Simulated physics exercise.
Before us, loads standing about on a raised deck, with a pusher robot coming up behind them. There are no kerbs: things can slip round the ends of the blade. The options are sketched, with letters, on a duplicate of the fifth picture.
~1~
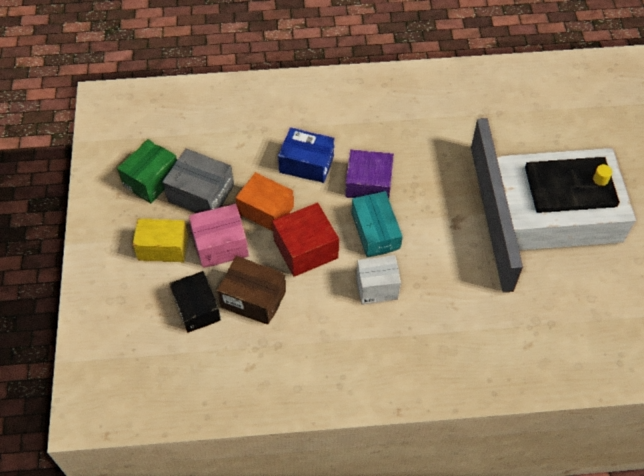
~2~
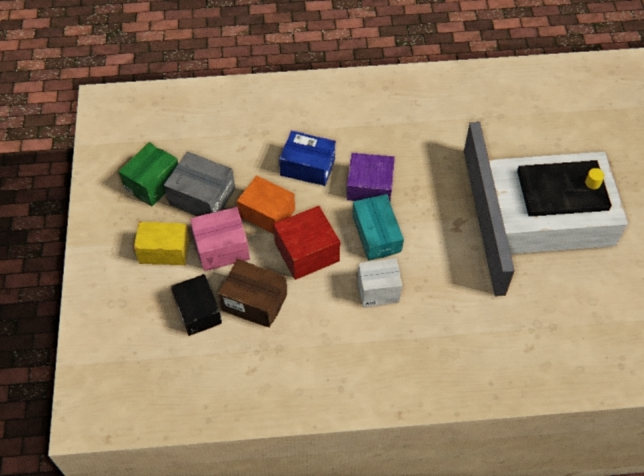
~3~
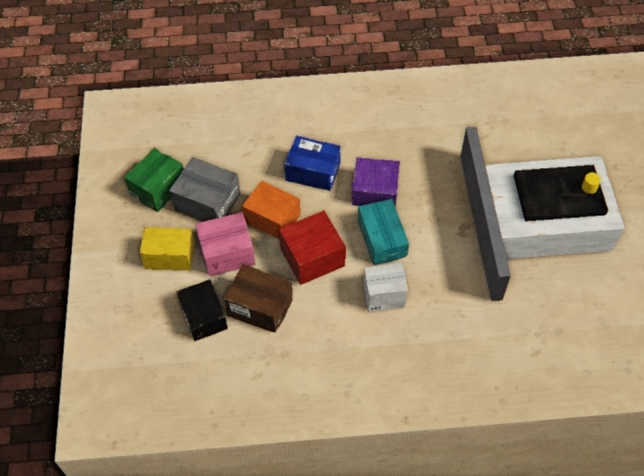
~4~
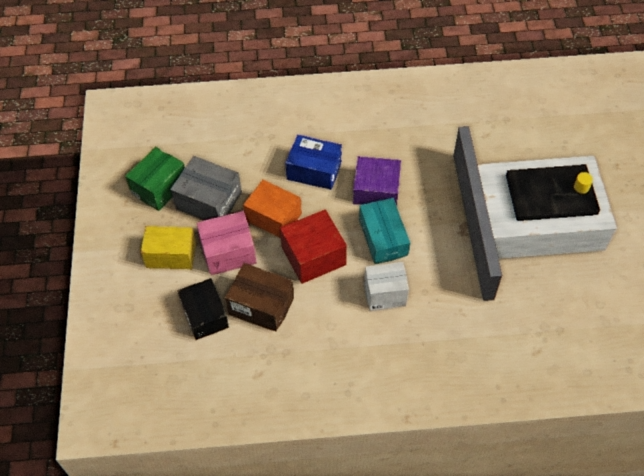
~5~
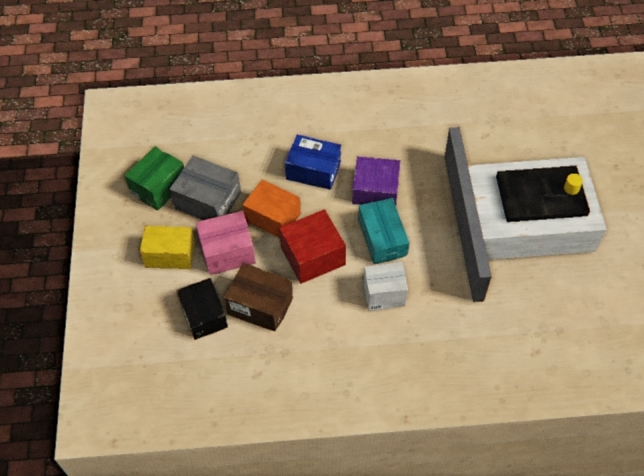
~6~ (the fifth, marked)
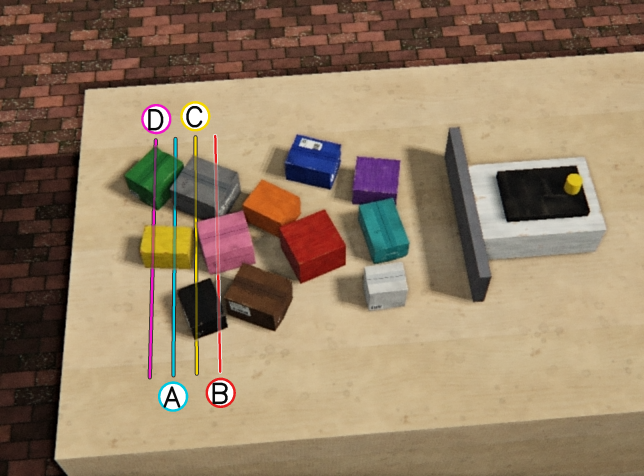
On a raised deck, a pusher robot moves slightly left towards loosely grouped coloured boxes.
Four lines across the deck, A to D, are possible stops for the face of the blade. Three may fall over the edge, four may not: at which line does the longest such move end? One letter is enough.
It should halt at D.
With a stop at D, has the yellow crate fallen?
By then, yes.
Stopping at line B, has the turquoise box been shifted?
Yes.
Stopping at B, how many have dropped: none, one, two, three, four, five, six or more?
One.
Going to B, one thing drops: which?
It is the yellow crate.
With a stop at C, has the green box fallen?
No.
On the copy, A at (175, 247); B at (218, 244); C at (196, 246); D at (153, 249).
On D. First, robot (423, 201); blue parcel (286, 156); white box (338, 290).
Then, robot (309, 210); yellow crate (80, 254); green box (108, 158).
Finally, robot (219, 216); pink box over the edge; yellow crate over the edge; three fallen.
By contrast, A is within the limit but short; B is within the limit but short; C is within the limit but short.
